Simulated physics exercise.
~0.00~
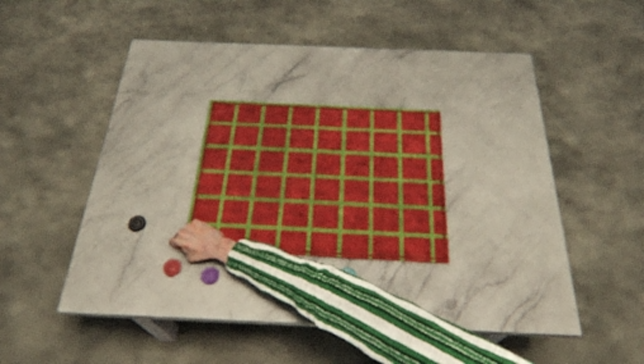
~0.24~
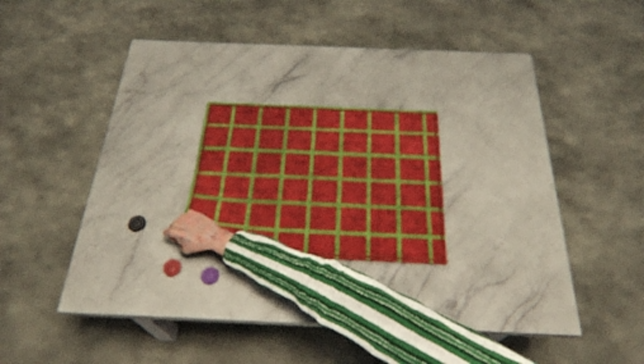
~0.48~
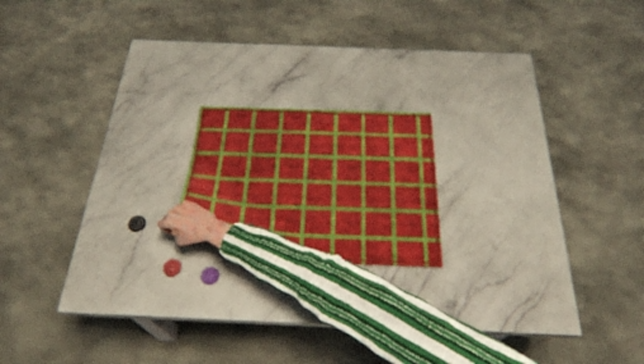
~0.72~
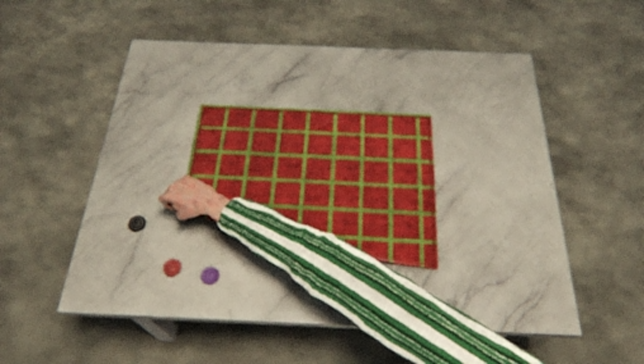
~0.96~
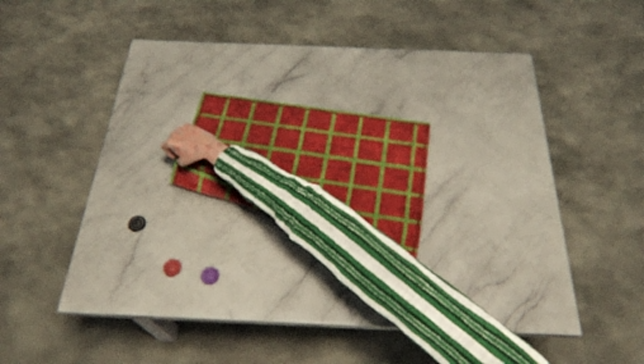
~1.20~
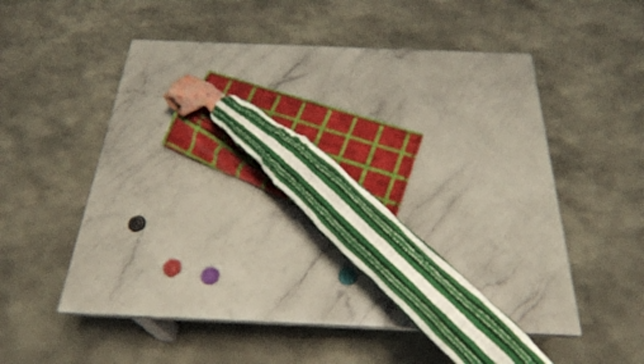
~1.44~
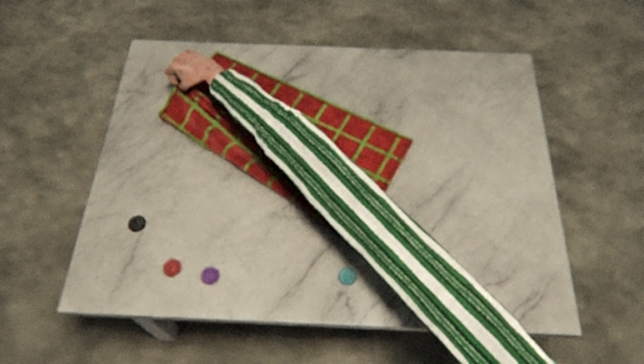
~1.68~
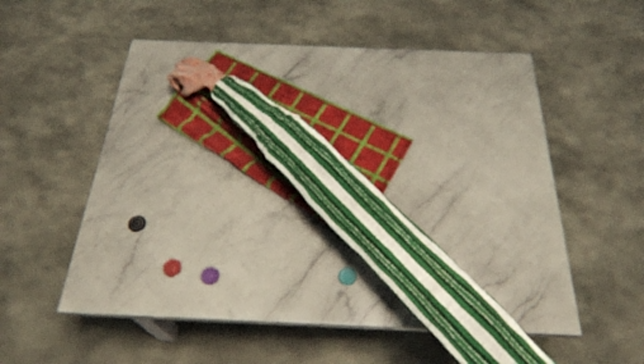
At first, a hand in a green-and-white striped sleeve reaches across a marble-patterned table to the lower left corner of a red cloth with green grid lines, near black, red and purple discs. The cloth shifts slightly left as the hand begins to draw the corner upward. The hand then sweeps toward the table's upper left, and the cloth follows, turning and narrowing beneath the arm. A teal disc comes into view beside the sleeve. Finally, the hand rests near the upper left edge, the cloth slants under the arm, and all four discs remain uncovered.
